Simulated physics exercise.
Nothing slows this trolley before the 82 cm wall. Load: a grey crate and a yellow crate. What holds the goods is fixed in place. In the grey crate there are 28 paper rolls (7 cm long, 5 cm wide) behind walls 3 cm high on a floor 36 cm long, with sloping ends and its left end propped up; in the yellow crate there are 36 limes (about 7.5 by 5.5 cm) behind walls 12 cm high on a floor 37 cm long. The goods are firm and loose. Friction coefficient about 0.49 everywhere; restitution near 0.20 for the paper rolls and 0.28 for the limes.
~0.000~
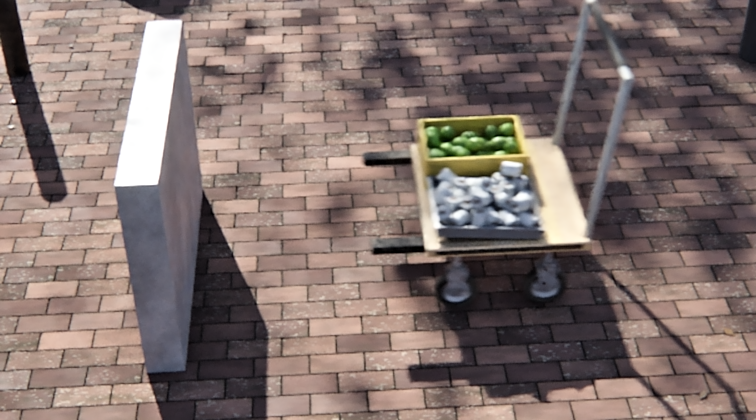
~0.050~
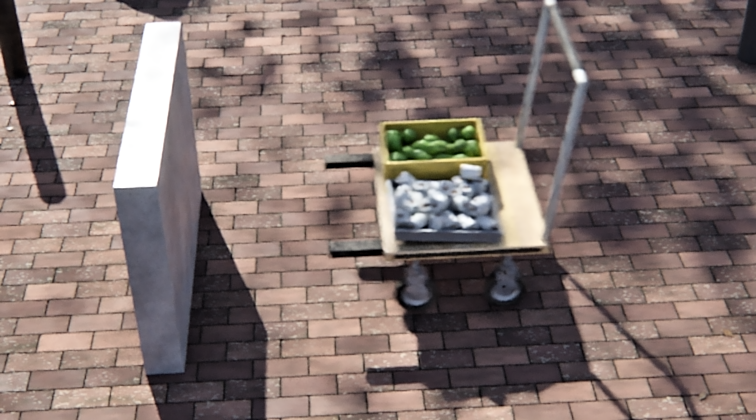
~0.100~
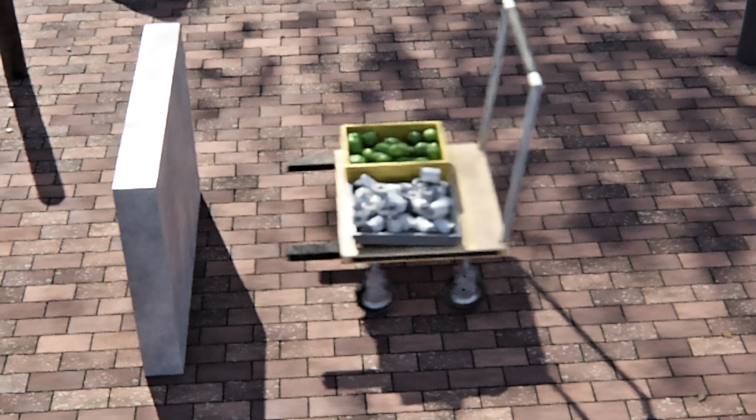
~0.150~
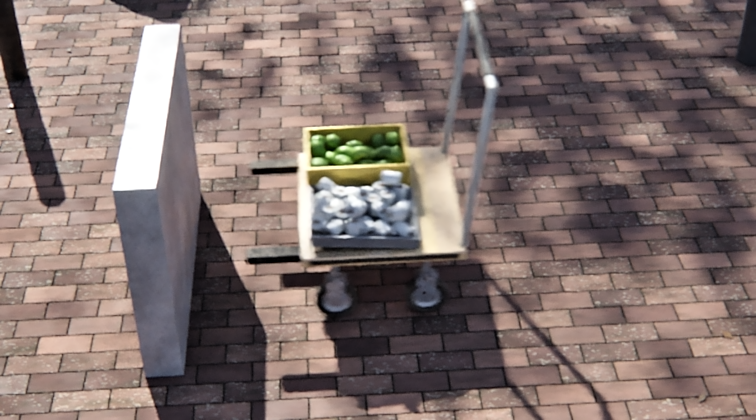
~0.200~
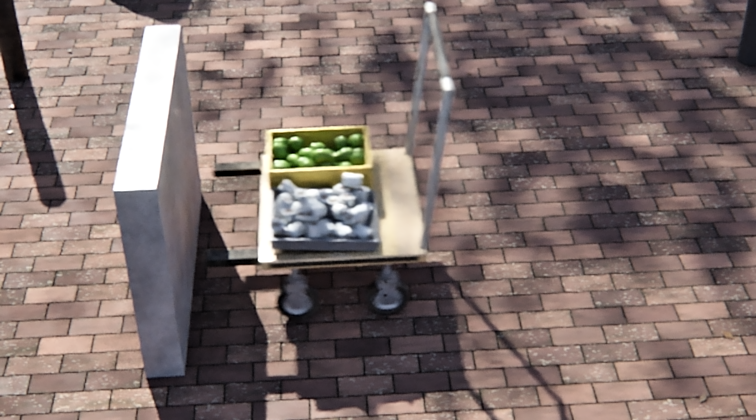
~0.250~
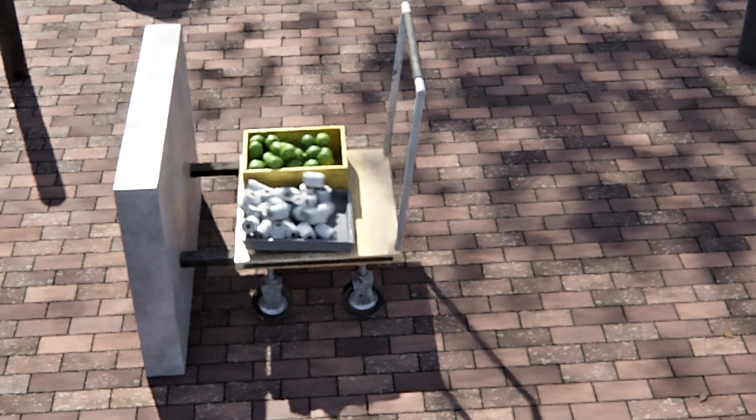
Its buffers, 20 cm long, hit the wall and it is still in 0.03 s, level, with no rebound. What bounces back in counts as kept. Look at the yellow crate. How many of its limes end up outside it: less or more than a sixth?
Less than a sixth of the limes leave the yellow crate.
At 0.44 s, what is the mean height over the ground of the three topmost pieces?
Some 58 cm up.
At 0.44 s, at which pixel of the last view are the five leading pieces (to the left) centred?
At about (201, 204).
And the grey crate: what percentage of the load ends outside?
About: Grey crate 45 per cent.
After 0.32 s, grey crate 25 in, 3 out and yellow crate 36 in, 0 out.
After 0.44 s, grey crate 18 in, 10 out and yellow crate 34 in, 2 out.
After 0.67 s, grey crate 16 in, 12 out and yellow crate 34 in, 2 out.
Final count (at 1.17 s), grey crate 16 in, 12 out and yellow crate 34 in, 2 out. Asked share, 2 of 36, 6 per cent.
